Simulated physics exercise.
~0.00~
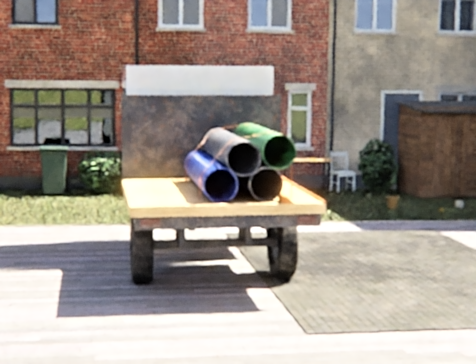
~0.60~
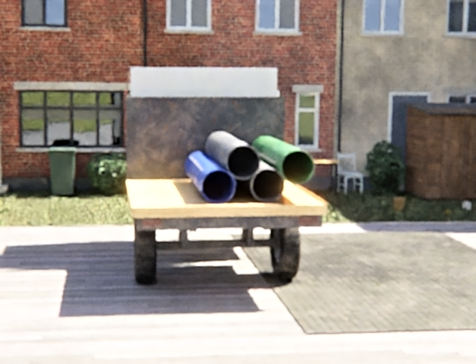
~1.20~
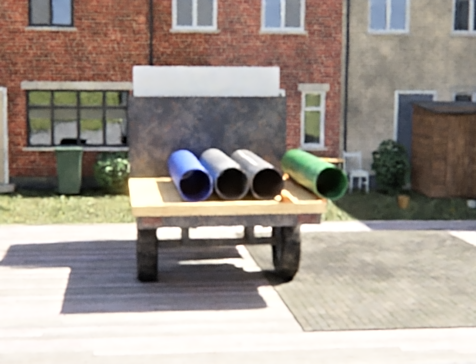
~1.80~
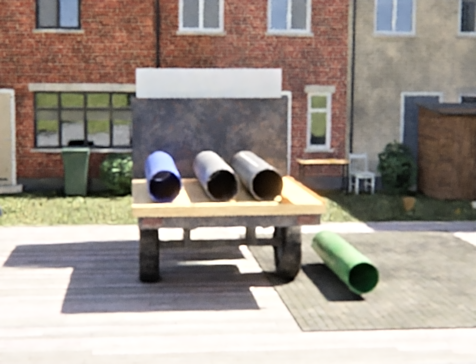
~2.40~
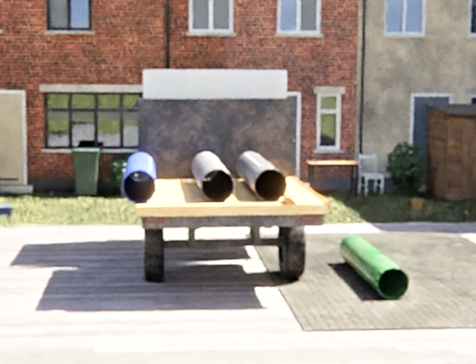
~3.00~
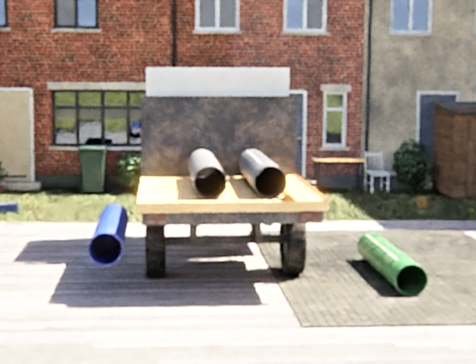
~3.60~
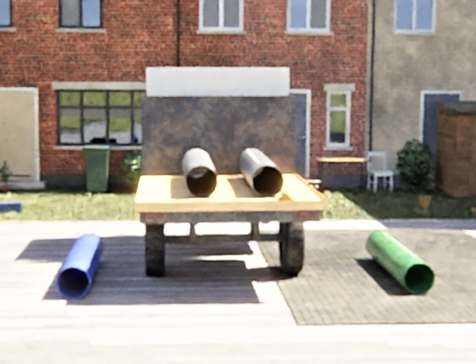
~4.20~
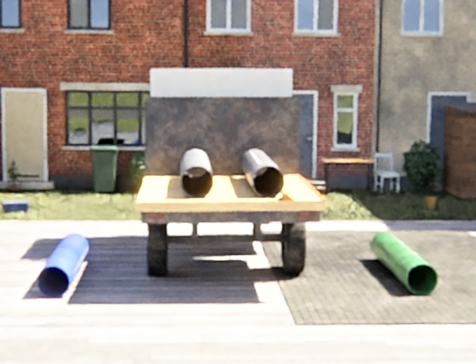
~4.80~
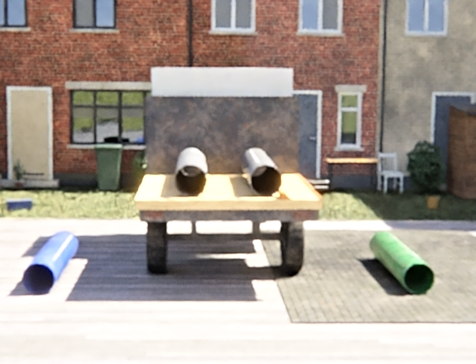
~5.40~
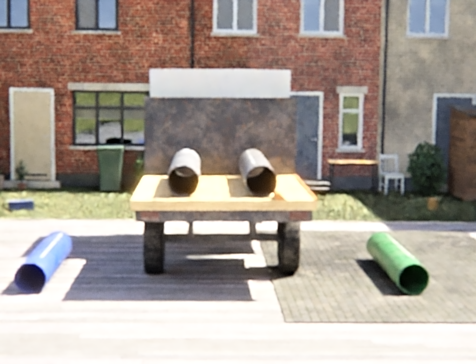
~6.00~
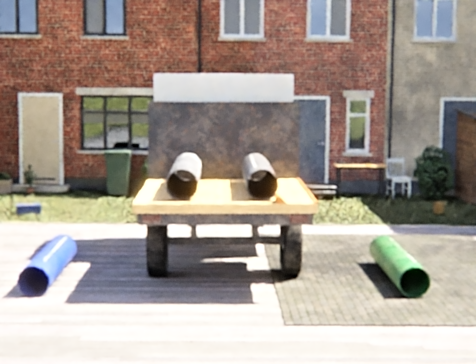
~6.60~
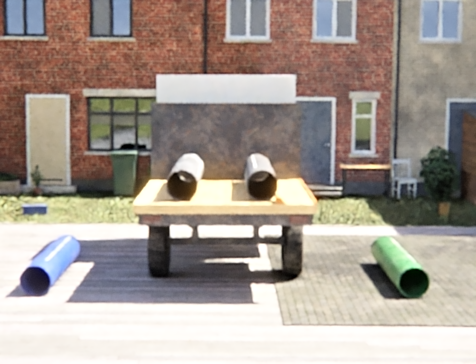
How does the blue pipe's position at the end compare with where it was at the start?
At the start the blue pipe was at the bottom left of the stack on the flatbed's deck. By the end it was lying on the ground to the left of the vehicle.
A stack of four pipes collapsed on the back of a flatbed, and the green one rolled off the right side onto the ground. The blue one then rolled left and dropped off too, leaving two dark pipes on the deck.
